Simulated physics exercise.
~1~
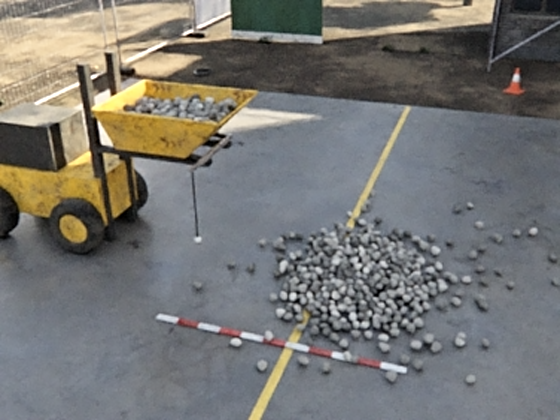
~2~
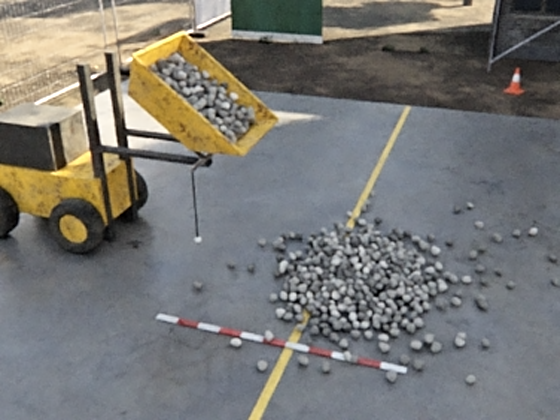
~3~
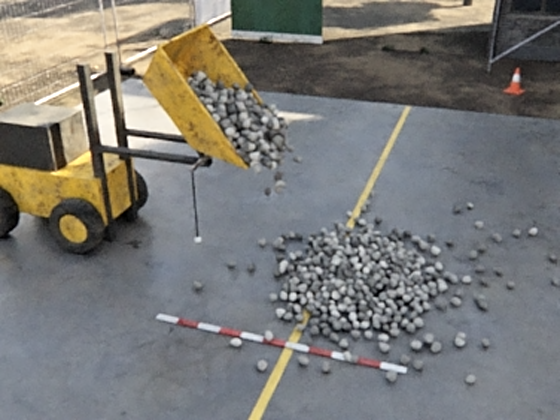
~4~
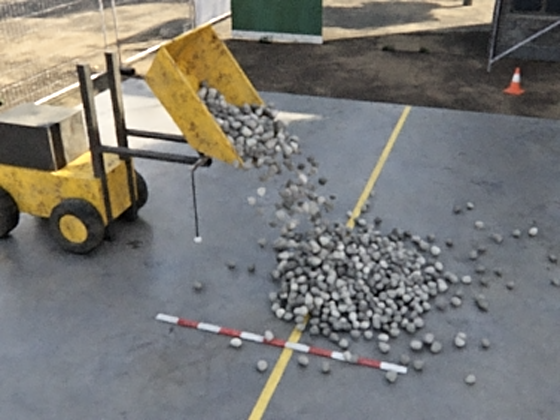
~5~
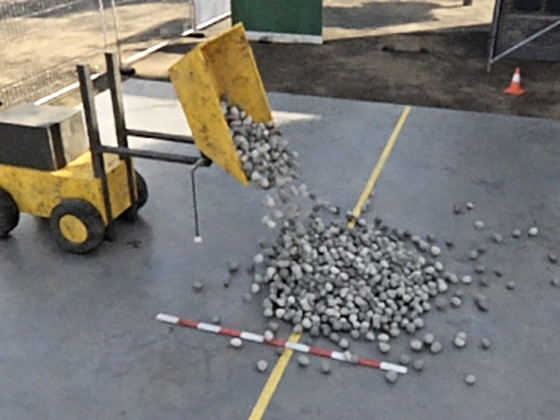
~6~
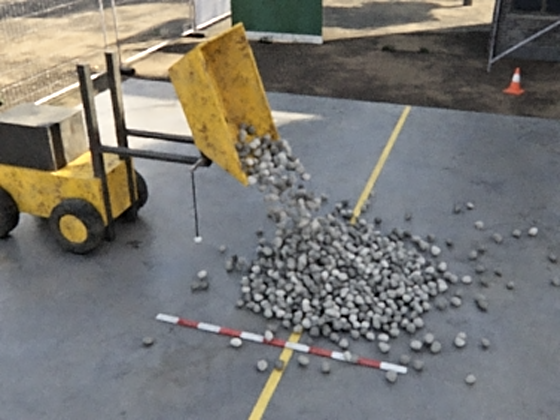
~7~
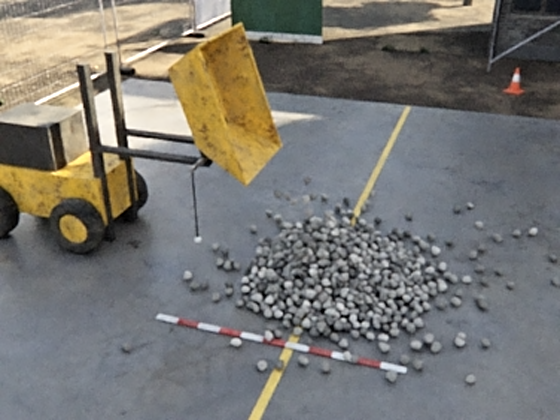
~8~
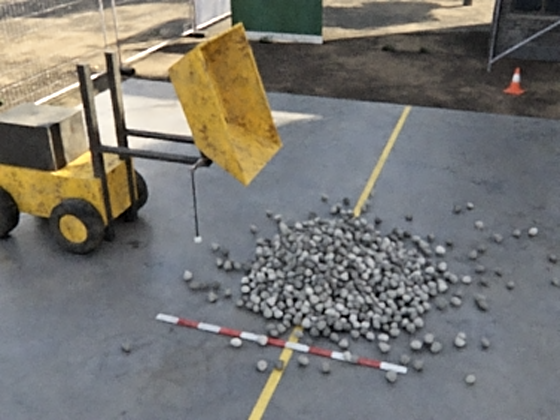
In the video, a yellow forklift raises one end of its stone-filled skip beside a heap of grey stones lying across a yellow floor line, and the load pours onto the heap's near side, spreading it leftward, until the steeply tilted skip hangs empty above the enlarged pile.
